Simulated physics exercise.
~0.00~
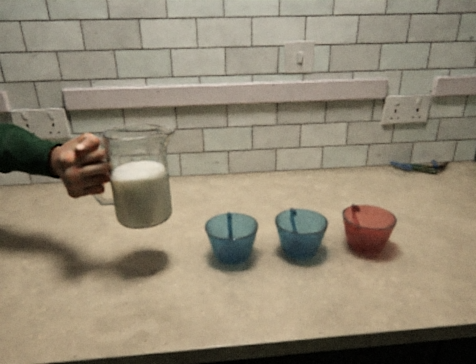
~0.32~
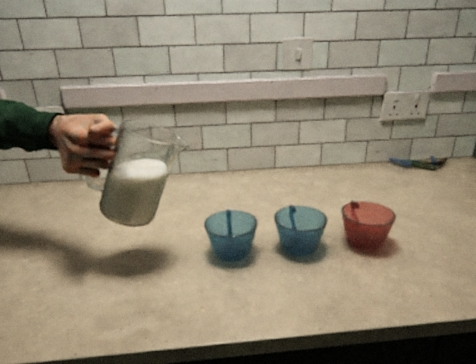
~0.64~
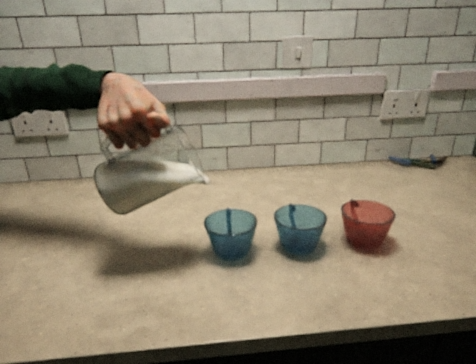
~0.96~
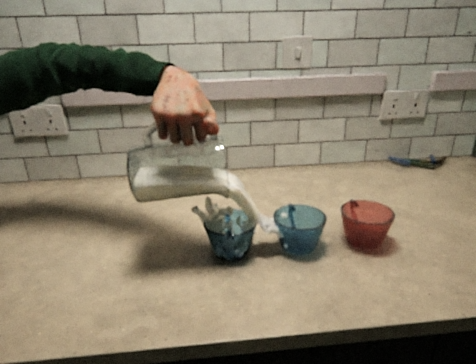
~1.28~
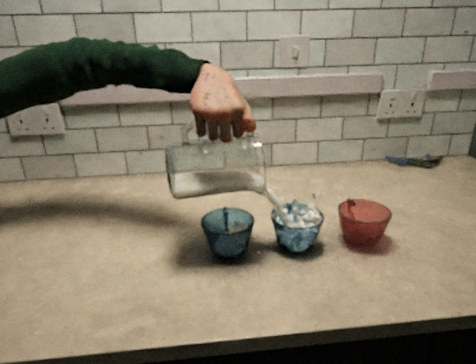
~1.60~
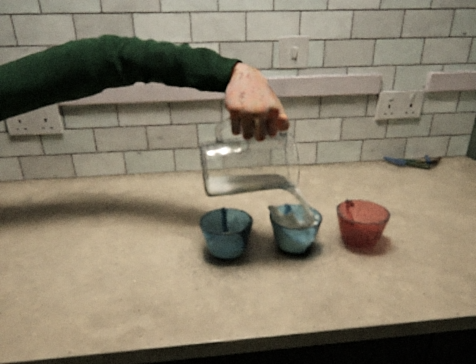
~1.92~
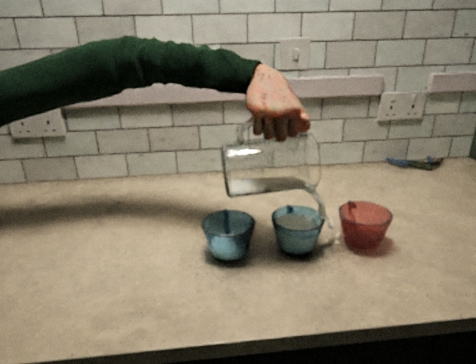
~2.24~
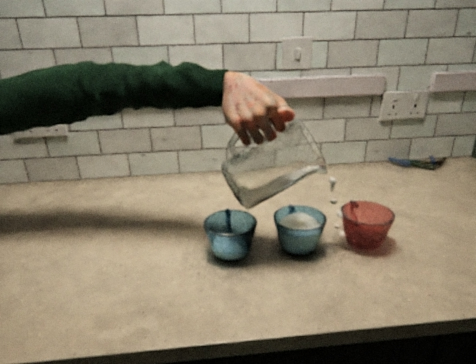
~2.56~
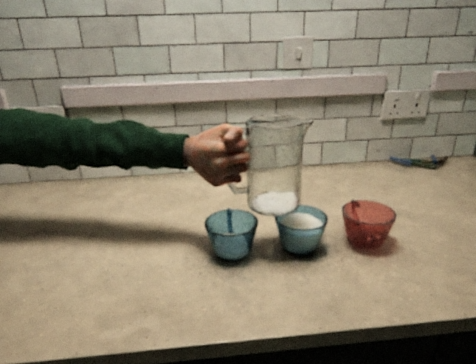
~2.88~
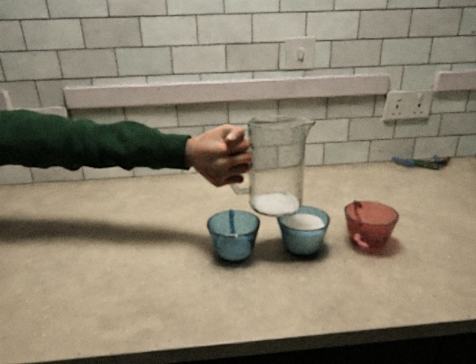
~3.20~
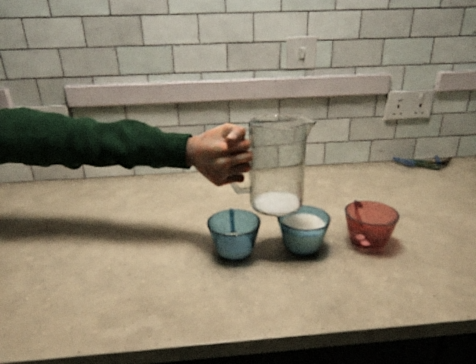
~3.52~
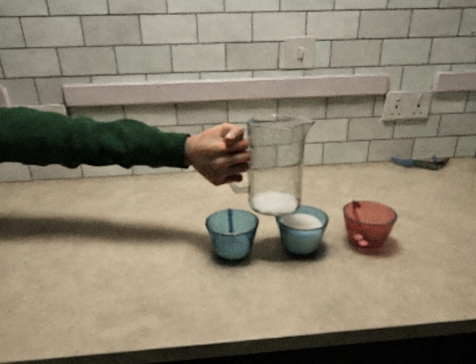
A hand in a dark green sleeve holds a clear glass pitcher of milk at the left, above a beige worktop seen from the front and slightly above. Two blue cups and a red one stand in a row before a pale tiled wall with sockets. The hand tips the pitcher to the right until it lies nearly on its side, and milk splashes around the left and middle cups as it moves along the row. It then turns the pitcher upright and holds it still above the cups, a little milk left inside, with milk plainly visible in the middle cup.
